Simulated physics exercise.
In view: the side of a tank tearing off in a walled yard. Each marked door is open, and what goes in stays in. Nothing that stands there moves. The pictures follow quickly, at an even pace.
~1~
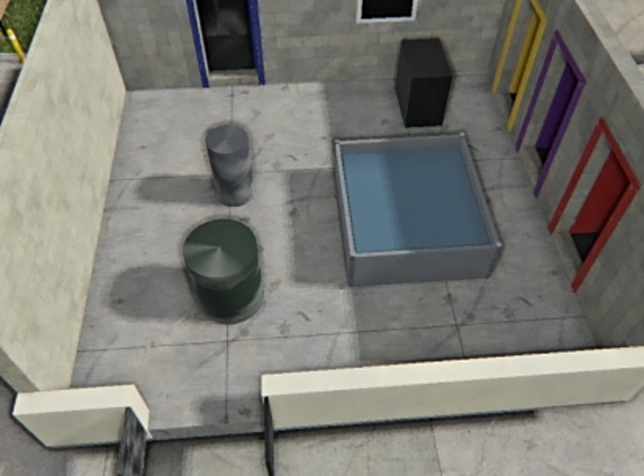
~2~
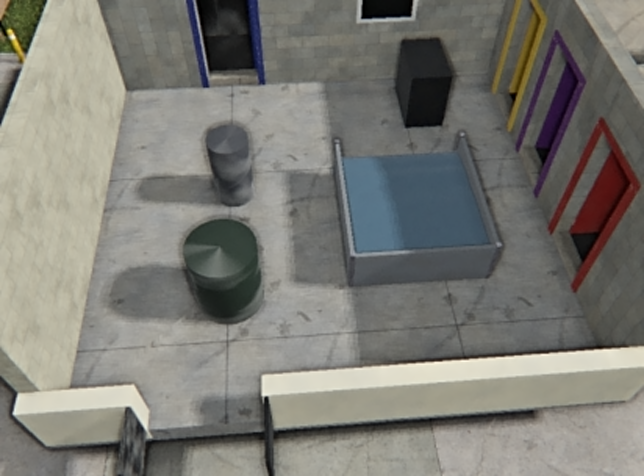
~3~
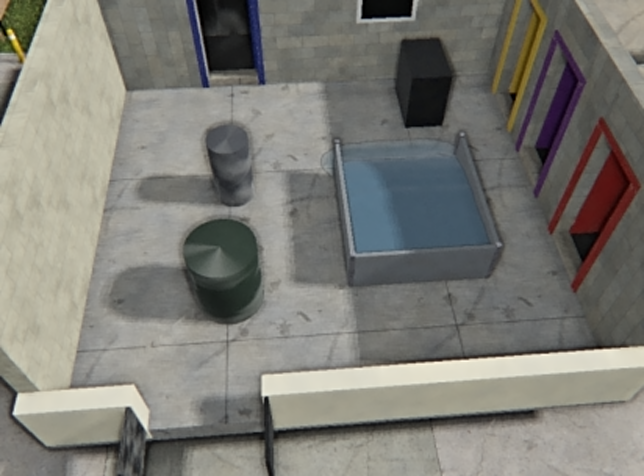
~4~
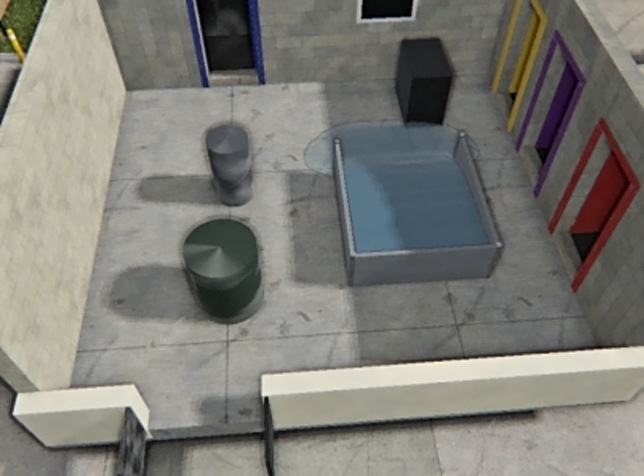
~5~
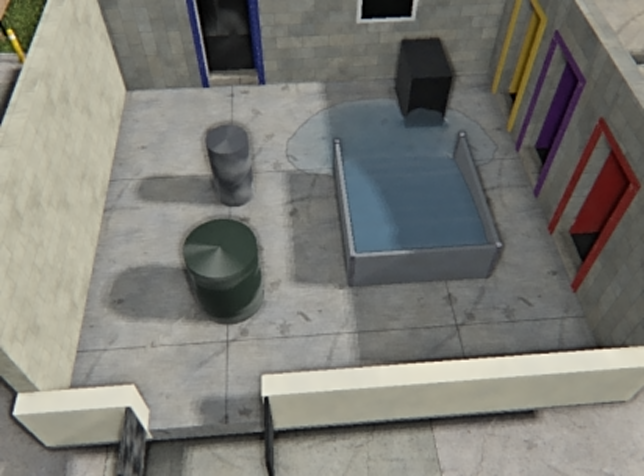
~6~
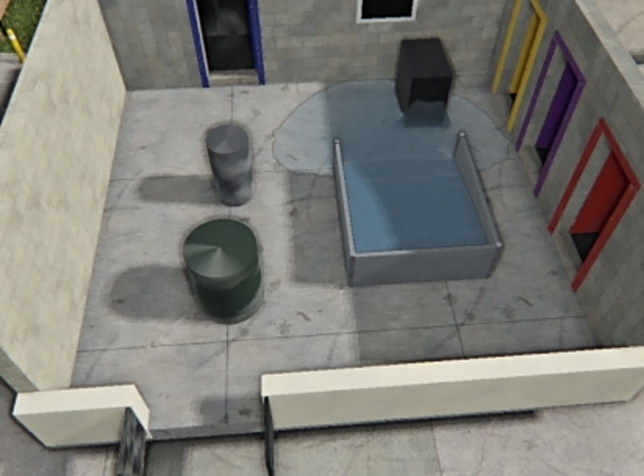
Water lies still in an open grey tank at the right of a walled concrete yard, seen from high above by a camera that stays fixed. A dark green cone-topped drum and a grey rounded object stand to the left, a black box behind, with blue, yellow, purple and red doorframes around. The tank's far side disappears, and water spreads out behind it, widening around the box.
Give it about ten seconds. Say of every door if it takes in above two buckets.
The blue door stays under that; the yellow door takes more than that; the red door stays under that; the purple door stays under that.
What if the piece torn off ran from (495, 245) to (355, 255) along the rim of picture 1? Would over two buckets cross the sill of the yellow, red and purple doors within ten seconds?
One by one: Yellow door passes that mark; red door lets more in; purple door keeps below it.
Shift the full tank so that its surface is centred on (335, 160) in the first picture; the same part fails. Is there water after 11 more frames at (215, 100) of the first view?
Answer: Flooded.
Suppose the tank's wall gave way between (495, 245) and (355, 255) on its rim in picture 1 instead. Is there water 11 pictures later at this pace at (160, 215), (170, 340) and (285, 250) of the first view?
One after the other: Dry, wet, clear.
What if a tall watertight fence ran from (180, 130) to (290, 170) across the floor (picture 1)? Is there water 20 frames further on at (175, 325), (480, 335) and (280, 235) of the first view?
As listed: Not flooded, not flooded, not flooded.
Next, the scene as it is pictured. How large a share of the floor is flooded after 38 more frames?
About 75 per cent.
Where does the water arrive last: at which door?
I say the one in red.
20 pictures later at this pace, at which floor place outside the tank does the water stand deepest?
Around (125, 102).
A moment on, water covers 25 % of the floor; the blue door not reached, the yellow door under two buckets in, the red door not reached, the purple door not reached.
Next, water covers 30 % of the floor; the blue door wet at the sill, nothing in, the yellow door over two buckets in, the red door not reached, the purple door wet at the sill, nothing in.
Then, water covers 45 % of the floor; the blue door wet at the sill, nothing in, the yellow door far over two buckets in, the red door wet at the sill, nothing in, the purple door wet at the sill, nothing in.
Later, water covers 75 % of the floor; the blue door wet at the sill, nothing in, the yellow door far over two buckets in, the red door wet at the sill, nothing in, the purple door wet at the sill, nothing in.
In the end, water covers 95 % of the floor; the blue door wet at the sill, nothing in, the yellow door far over two buckets in, the red door wet at the sill, nothing in, the purple door wet at the sill, nothing in.
